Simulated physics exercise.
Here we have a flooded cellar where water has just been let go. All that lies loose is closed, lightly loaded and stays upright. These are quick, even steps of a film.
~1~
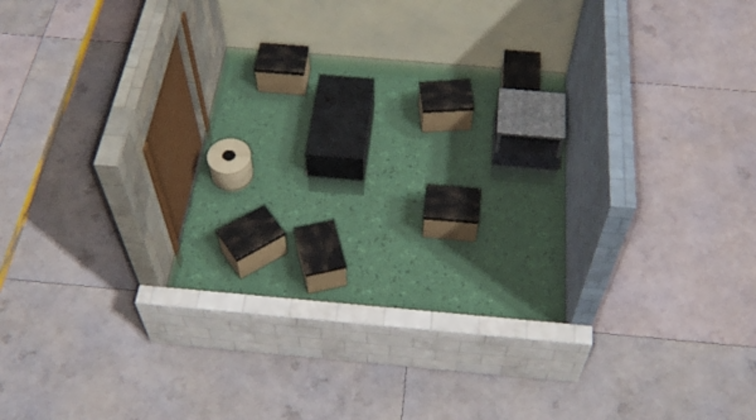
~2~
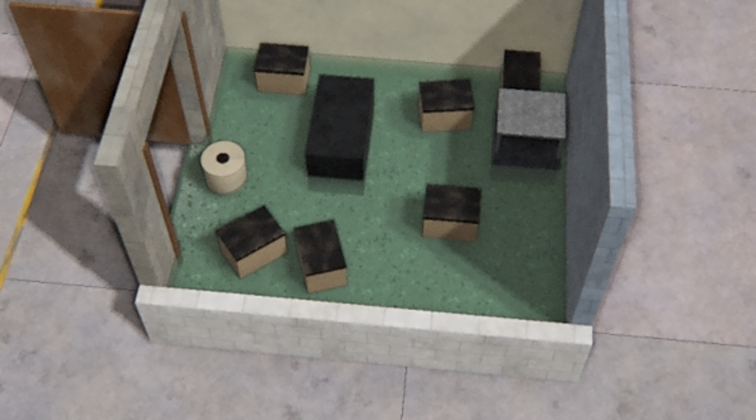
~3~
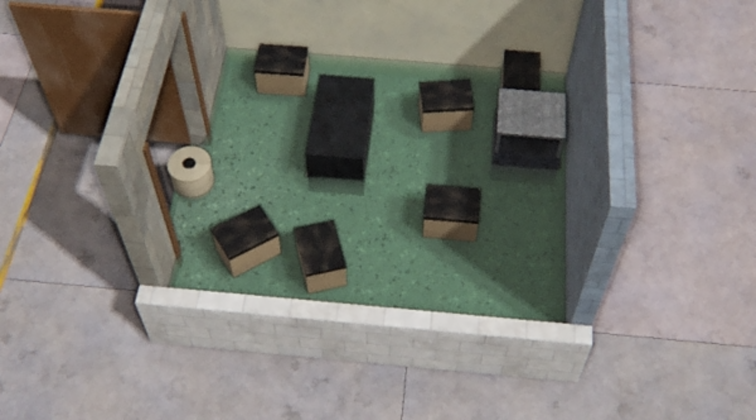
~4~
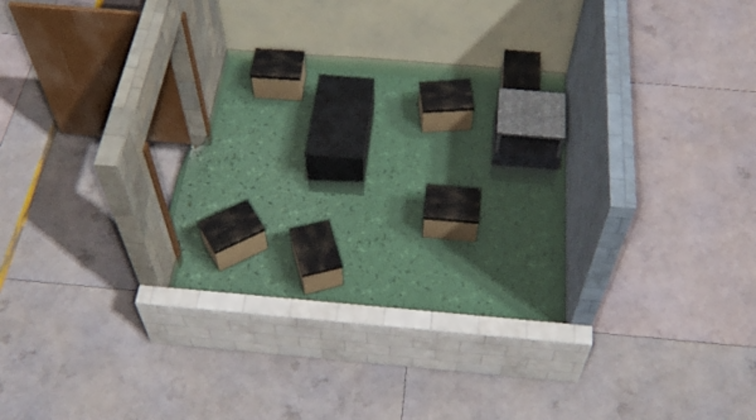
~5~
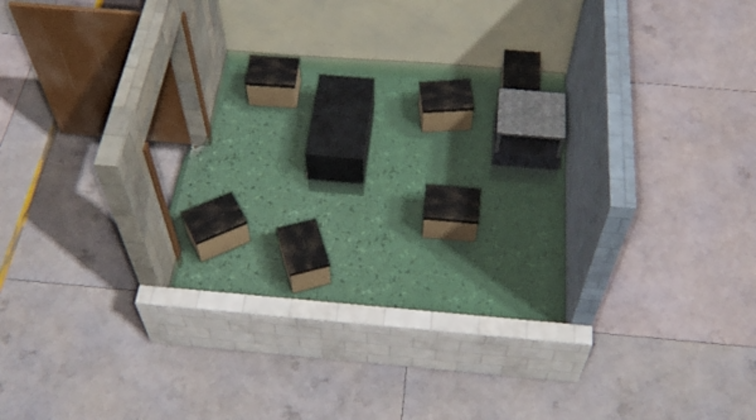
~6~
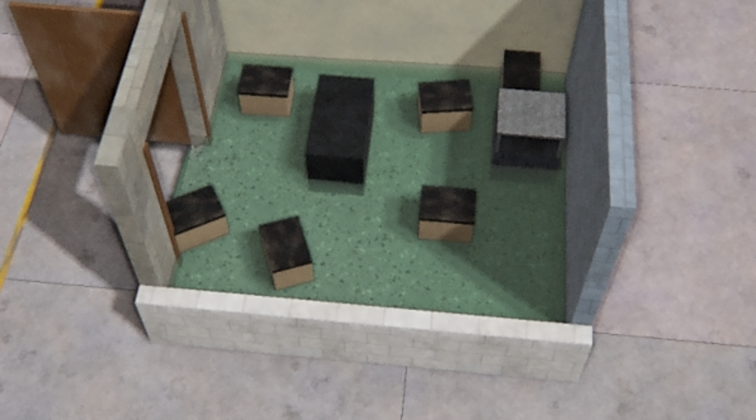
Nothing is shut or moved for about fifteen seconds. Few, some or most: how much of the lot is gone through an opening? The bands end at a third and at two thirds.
Share: Two thirds or above.
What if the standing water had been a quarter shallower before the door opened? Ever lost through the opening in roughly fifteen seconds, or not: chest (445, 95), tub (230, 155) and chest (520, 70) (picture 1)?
In that order: Left behind, carried outside, no.
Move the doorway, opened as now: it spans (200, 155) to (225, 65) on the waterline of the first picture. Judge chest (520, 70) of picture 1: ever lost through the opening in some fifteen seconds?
For that one: Stays.
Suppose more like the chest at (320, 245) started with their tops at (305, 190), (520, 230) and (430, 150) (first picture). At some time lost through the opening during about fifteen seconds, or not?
One after the other: Washed out, no, through.
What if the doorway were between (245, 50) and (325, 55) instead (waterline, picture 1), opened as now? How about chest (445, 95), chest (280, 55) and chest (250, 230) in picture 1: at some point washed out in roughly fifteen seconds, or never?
In that order: Gone, washed out, yes.
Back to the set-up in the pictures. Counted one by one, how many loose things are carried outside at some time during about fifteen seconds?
I count 5.
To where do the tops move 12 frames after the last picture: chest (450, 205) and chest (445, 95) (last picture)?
Close to (311, 225) and (404, 95).
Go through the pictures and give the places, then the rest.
The first frame shows a chest at (251, 232) floats; a chest at (320, 246) floats; 0 of 7 have shifted.
The second frame shows a chest at (250, 232) floats; a chest at (320, 246), afloat; 1 of 7 have shifted.
The third frame shows a chest at (245, 231) floats, close to its start; a chest at (320, 247) floats; 2 of 7 have shifted.
The fourth frame shows a chest at (231, 225) floats, close to its start; a chest at (316, 247) floats, close to its start; 3 of 7 have shifted.
The fifth frame shows a chest at (214, 217) floats, a stride from its start; a chest at (303, 246), afloat, close to its start; 4 of 7 have shifted.
The sixth frame shows a chest at (193, 209), afloat, a stride from its start; a chest at (285, 243), afloat, a stride from its start; 4 of 7 have shifted.
A moment on, 2 of 7 are out; 5 afloat.
Next, 4 of 7 are out; 3 afloat.
Later, 5 of 7 are out; 2 afloat.
In the end, 5 of 7 are out; 2 afloat.
